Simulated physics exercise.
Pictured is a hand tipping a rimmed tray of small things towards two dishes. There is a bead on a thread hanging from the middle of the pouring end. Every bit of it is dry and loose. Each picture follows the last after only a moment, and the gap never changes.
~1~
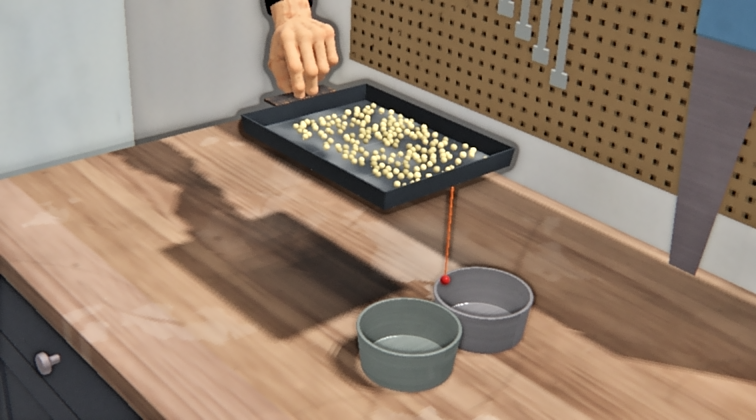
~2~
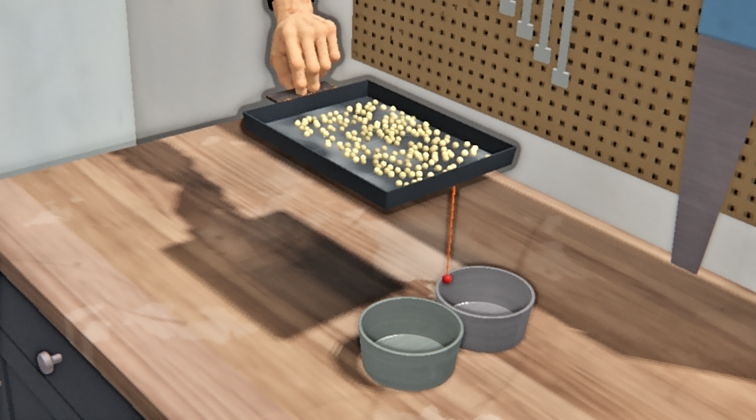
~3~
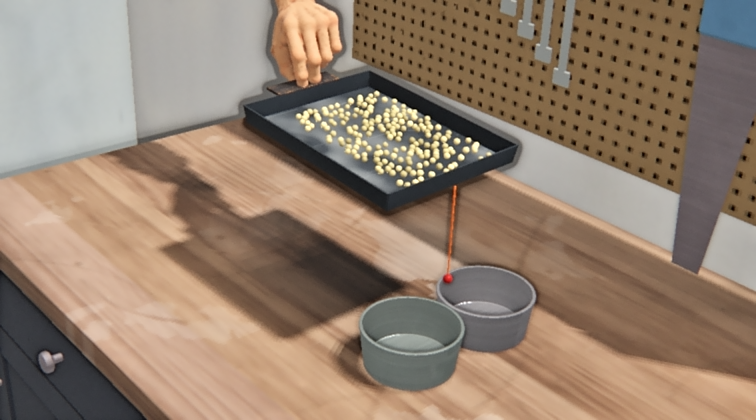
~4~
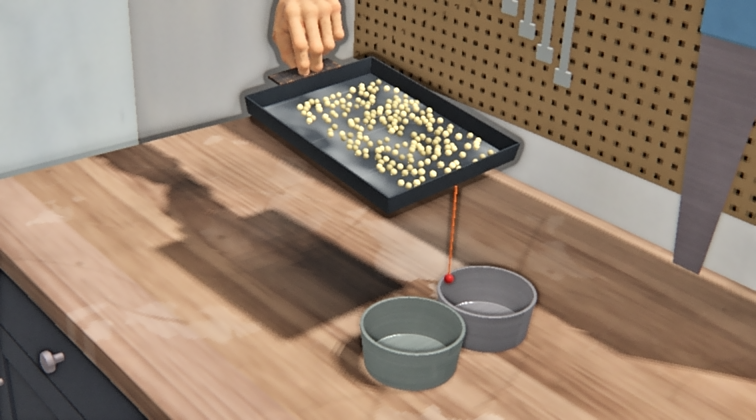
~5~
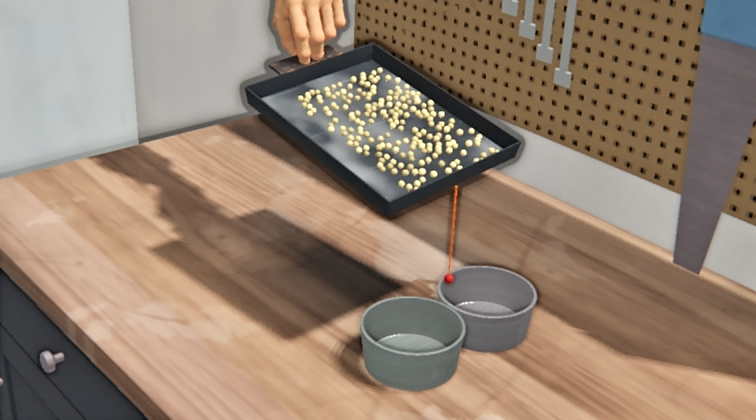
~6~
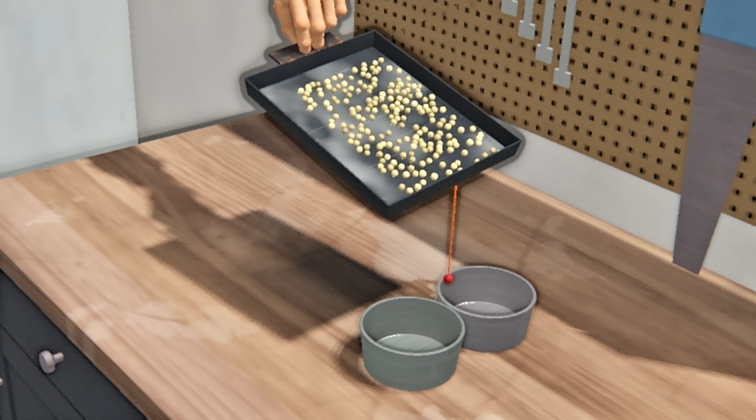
Above a wooden counter, a hand gradually raises the back of a tray of soya beans.
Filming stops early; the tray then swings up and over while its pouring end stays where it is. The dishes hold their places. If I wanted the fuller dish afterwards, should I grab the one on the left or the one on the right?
Grab the left one.
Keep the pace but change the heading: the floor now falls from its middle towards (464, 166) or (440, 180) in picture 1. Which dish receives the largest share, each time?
For the first heading it's the dish at right, and for the second it's the dish at right.
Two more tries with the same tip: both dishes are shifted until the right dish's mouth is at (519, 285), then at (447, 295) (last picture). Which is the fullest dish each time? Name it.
First try: The leftmost dish. Second try: The leftmost dish.
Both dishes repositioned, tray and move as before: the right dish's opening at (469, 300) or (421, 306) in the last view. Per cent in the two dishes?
Roughly 90 per cent the first time and 90 per cent the second.
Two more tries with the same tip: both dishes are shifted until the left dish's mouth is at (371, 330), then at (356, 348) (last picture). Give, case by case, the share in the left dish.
Respectively 90 % and 10 %.
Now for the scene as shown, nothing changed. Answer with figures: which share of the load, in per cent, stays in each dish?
For the left dish 100 per cent, for the right dish 0.
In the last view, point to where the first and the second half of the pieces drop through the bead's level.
Half one: (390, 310), half two: (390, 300).
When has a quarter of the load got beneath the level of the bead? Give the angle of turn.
Angle reached: About 110°.
Soon after the last picture, tray tipped steeply; nearly all on the tray; a stray few in the left dish; a stray few in the air.
A little later, tray tipped right over; most on the tray; a small part in the left dish; a stray few in the air.
Later still, tray tipped past a quarter turn; nearly all in the left dish; a stray few outside both.
At rest, tray tipped past a quarter turn; nearly all in the left dish; none in the right dish; a stray few outside both.
